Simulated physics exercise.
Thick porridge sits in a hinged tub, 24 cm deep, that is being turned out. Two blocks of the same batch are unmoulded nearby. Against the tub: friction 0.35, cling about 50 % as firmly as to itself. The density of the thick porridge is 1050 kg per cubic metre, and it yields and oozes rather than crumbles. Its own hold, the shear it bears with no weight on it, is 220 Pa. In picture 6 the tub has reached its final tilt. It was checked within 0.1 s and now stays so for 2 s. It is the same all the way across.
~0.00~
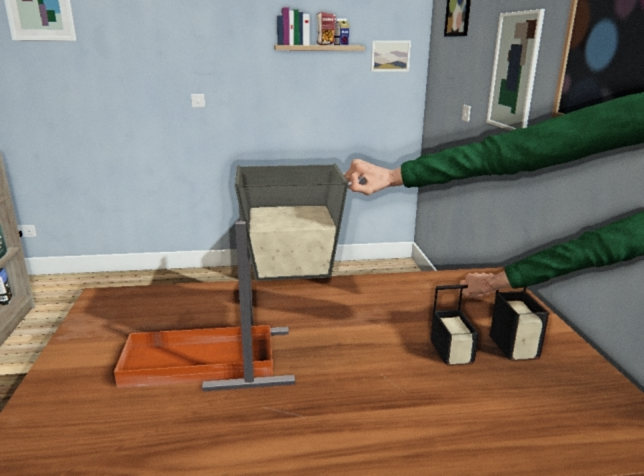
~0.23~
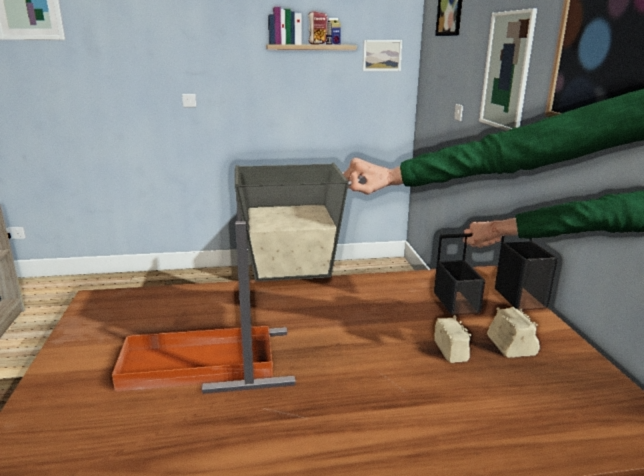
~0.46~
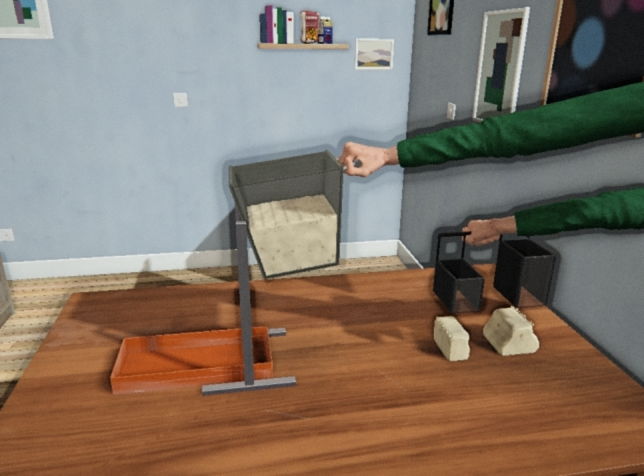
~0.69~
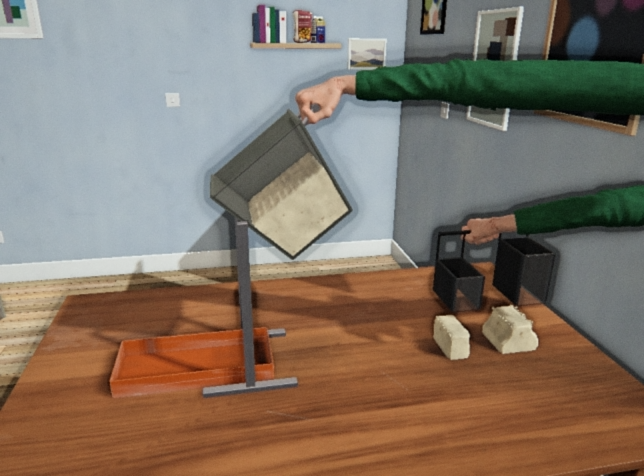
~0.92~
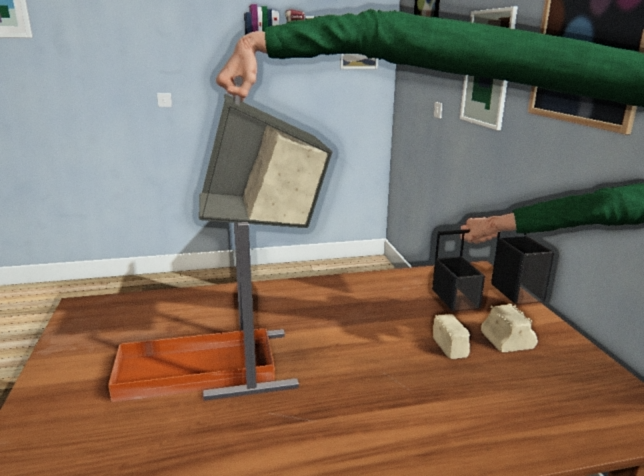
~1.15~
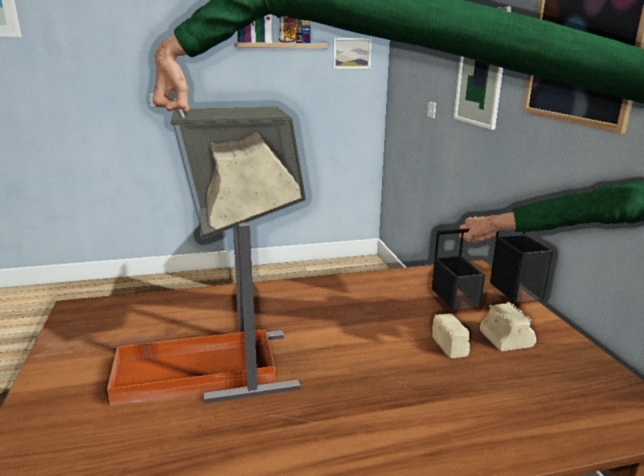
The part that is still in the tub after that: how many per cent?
About 0 %.
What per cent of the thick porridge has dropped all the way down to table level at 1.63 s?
About 40 %.
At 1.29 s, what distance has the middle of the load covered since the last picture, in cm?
Some 8 cm.
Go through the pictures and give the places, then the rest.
The first picture shows handle-side rim at (345, 183), tilt 0 degrees; top of the thick porridge at (322, 228); blocks stand 8.1 cm, 13 cm (left to right).
The second picture shows handle-side rim at (345, 182), tilt 0 degrees; top of the thick porridge at (322, 228); blocks stand 7.8 cm, 9.9 cm (left to right).
The third picture shows handle-side rim at (339, 168), tilt 8 degrees; top of the thick porridge at (332, 216); blocks stand 7.8 cm, 9.2 cm (left to right).
The fourth picture shows handle-side rim at (298, 123), tilt 39 degrees; top of the thick porridge at (320, 170); blocks stand 7.7 cm, 9.1 cm (left to right).
The fifth picture shows handle-side rim at (228, 107), tilt 73 degrees; top of the thick porridge at (277, 137); blocks stand 7.7 cm, 9.1 cm (left to right).
The sixth picture shows handle-side rim at (173, 125), tilt 99 degrees; top of the thick porridge at (264, 148); blocks stand 7.7 cm, 9.1 cm (left to right).
After 1.29 s, the tub is at 99 degrees and holds 80 %.
After 1.46 s, the tub is at 99 degrees and holds 42 %.
After 1.63 s, the tub is at 99 degrees and holds 25 %.
After 1.80 s, the tub is at 99 degrees and holds 4 %.
After 3.15 s, at the end, the tub is at 99 degrees and holds 0 %.
